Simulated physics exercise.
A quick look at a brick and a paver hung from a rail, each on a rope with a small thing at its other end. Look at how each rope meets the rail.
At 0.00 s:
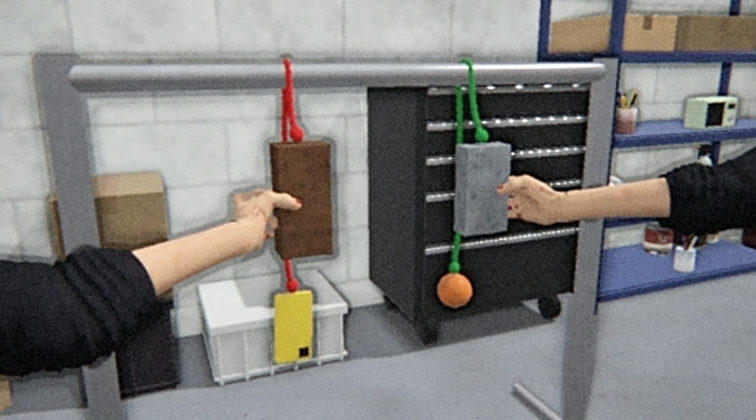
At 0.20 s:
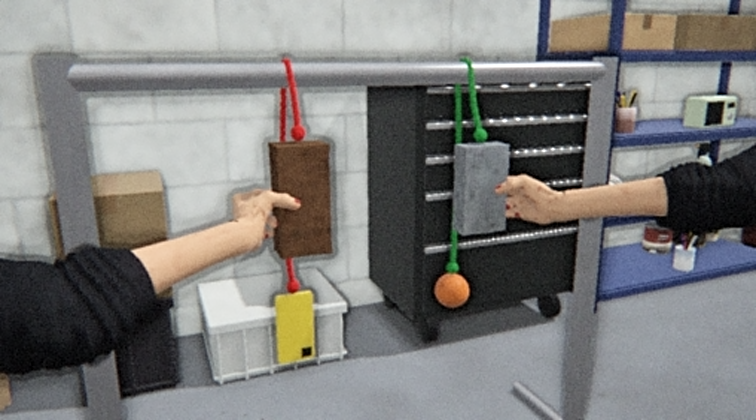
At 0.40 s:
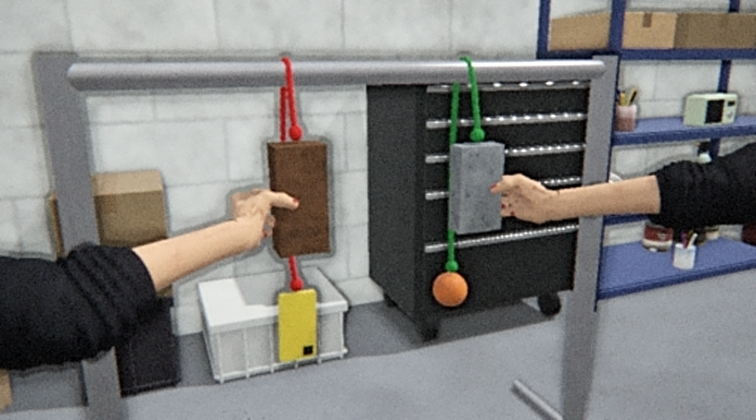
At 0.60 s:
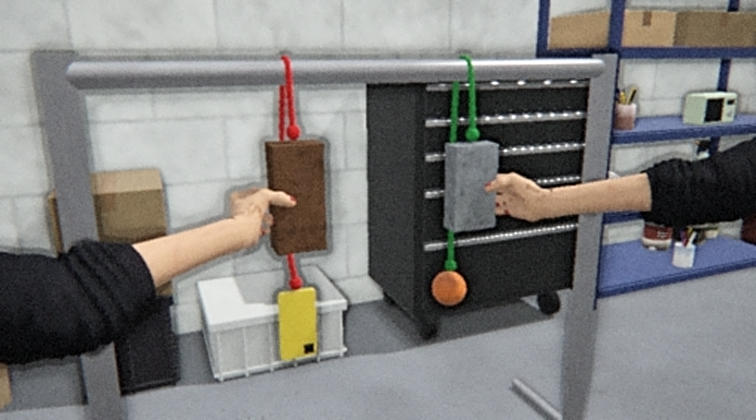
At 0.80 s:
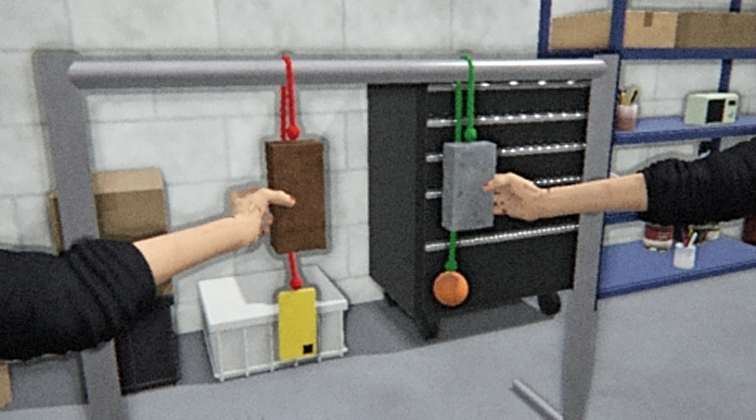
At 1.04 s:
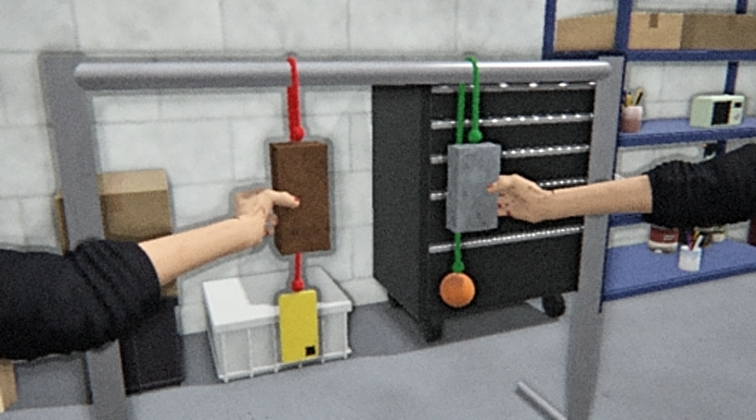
In a workshop, one hand held a brick on a red rope and another held a gray block on a green rope, both hanging from a rail, and everything barely shifted.
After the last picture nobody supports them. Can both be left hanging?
The brick pulls its rope through and the paver runs down to the floor.
By 1.38 s, brick dropping near (304, 305); paver dropping near (470, 265).
By 1.72 s, brick on the floor; paver on the floor.
When it is over, brick on the floor; paver on the floor. The brick runs down to the floor and the paver drops.
